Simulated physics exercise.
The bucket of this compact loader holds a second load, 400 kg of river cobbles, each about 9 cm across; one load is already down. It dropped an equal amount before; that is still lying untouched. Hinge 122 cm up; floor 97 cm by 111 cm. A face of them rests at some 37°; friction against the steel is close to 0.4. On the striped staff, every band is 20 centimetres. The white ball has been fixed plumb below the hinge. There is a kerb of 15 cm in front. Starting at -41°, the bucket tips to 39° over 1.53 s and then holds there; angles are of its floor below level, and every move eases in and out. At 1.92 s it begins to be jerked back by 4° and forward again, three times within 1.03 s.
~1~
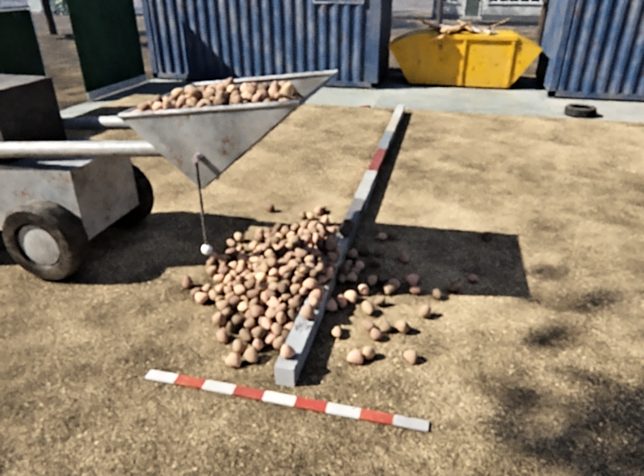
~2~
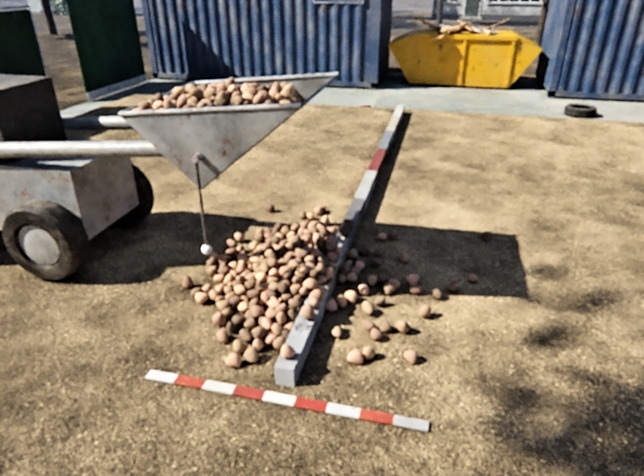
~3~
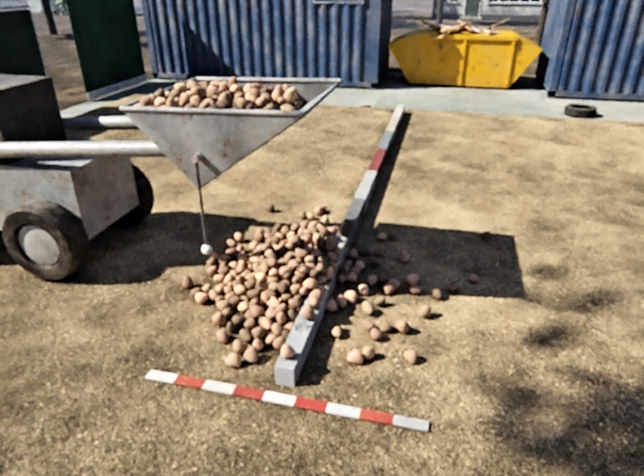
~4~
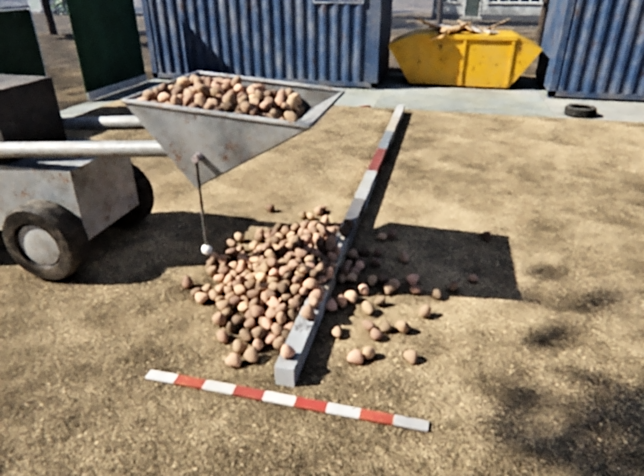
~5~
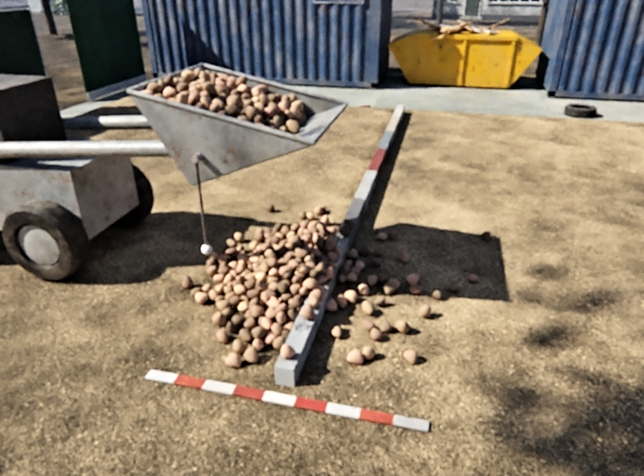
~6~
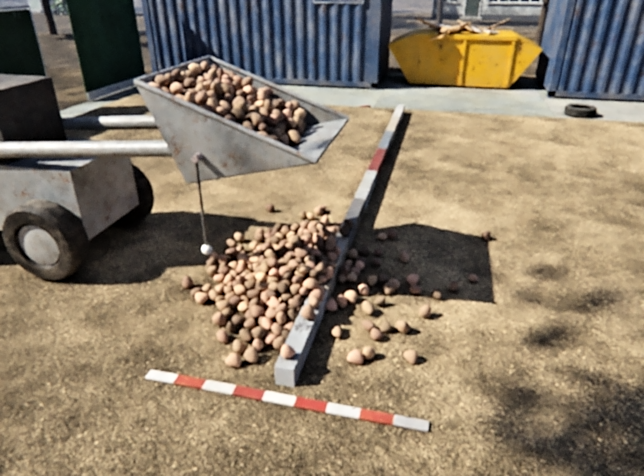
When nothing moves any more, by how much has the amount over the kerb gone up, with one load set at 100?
It has gone up by about 86 per cent of a load.
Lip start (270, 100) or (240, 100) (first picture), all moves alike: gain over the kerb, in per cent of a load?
The first would add some 60 per cent and the second some 30 per cent.
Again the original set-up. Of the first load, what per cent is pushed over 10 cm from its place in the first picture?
Roughly 5 per cent of them.
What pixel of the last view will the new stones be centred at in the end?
Roughly at pixel (378, 276).
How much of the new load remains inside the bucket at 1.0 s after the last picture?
Some 40 percent, roughly.
Then, 0.5 s after the last picture the floor is at 27°; in per cent of one load, 99 in the bucket, 91 on this side of the kerb, 10 over the kerb; the foremost stones are at (441, 288).
Then, 1.0 s after the last picture the floor is at 39°; in per cent of one load, 39 in the bucket, 125 on this side of the kerb, 36 over the kerb; the foremost stones are at (441, 288).
Then, 2.8 s after the last picture the floor is at 39°; in per cent of one load, 0 in the bucket, 104 on this side of the kerb, 96 over the kerb; the foremost stones are at (535, 299).
Then, 5.5 s after the last picture the floor is at 39°; in per cent of one load, 0 in the bucket, 104 on this side of the kerb, 96 over the kerb; the foremost stones are at (535, 299). Net gain over the kerb, 86.
